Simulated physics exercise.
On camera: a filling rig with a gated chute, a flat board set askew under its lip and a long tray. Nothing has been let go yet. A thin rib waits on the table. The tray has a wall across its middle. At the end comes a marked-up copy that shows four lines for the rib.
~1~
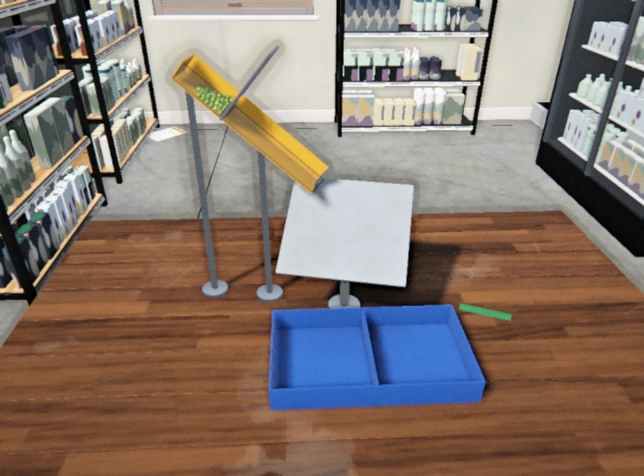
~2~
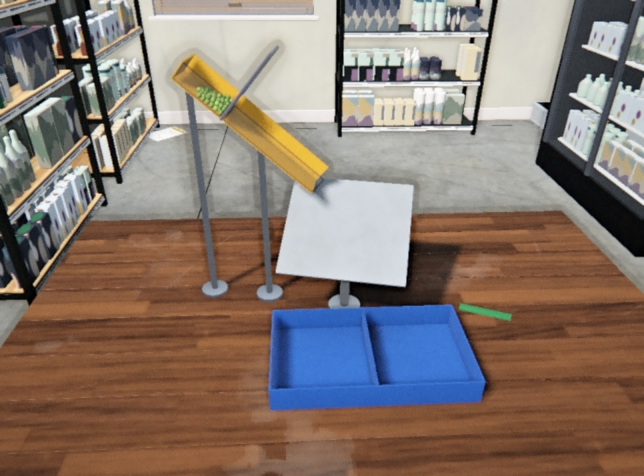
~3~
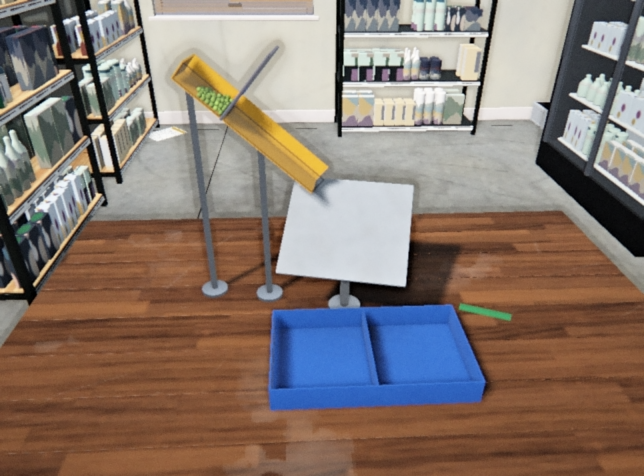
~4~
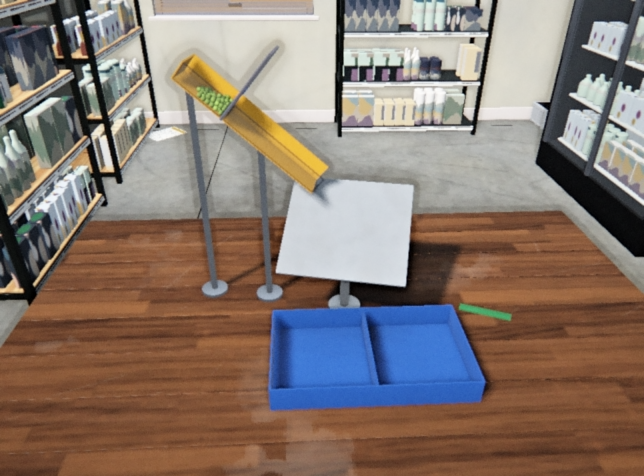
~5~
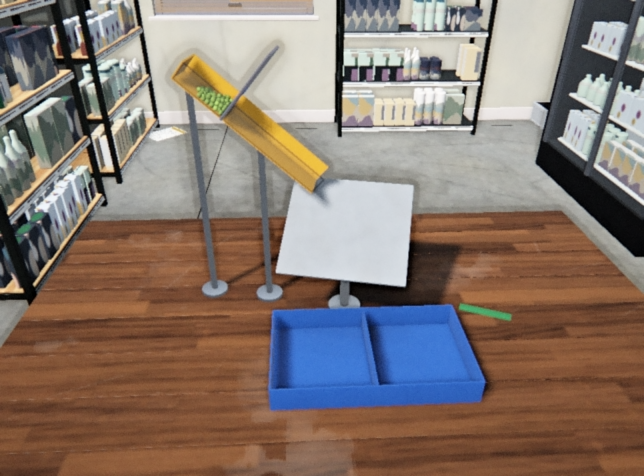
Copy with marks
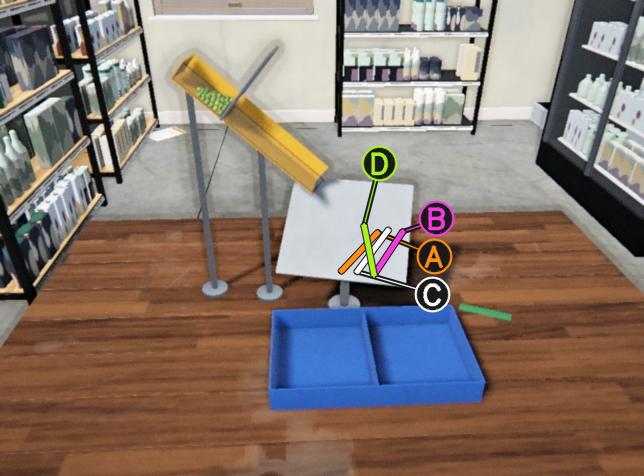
We see a sloping yellow chute holding small green peas behind a gate, above a tilted pale board and a divided blue tray, with a thin green strip lying to the right on the wooden surface; nothing visibly moves.
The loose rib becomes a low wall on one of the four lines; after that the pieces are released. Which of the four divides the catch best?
Line D does it best.
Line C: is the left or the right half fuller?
The left half.
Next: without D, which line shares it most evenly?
Here it is line A.
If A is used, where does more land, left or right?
More lands on the left.
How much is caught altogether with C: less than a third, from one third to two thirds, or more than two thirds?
More than two thirds.
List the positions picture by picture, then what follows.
Load behind the gate at (217, 99), dried peas; lip of the chute at (314, 186), sloping fairly steeply, in the first frame.
Middle of the board at (347, 227), tilted fairly steeply; middle of its low edge at (339, 279); of its high edge at (354, 181), in the second frame.
Front corners of the tray at (270, 390) and (485, 382); front end of its middle wall at (378, 386), in the third frame.
Middle of the load at (217, 99); lip at (314, 186), in the fourth frame.
Middle of the load at (217, 99); lip at (314, 186), in the fifth frame.
On the marked copy, line A from (377, 232) to (341, 271); line B from (402, 231) to (374, 274); line C from (388, 230) to (357, 271); line D from (364, 225) to (374, 275).
For line A, of what is caught, most in the left half, about a quarter in the right.
For line B, of what is caught, nearly all in the left half, a small part in the right.
For line C, of what is caught, nearly all in the left half, a small part in the right.
For line D, of what is caught, about two thirds in the left half, about a third in the right.
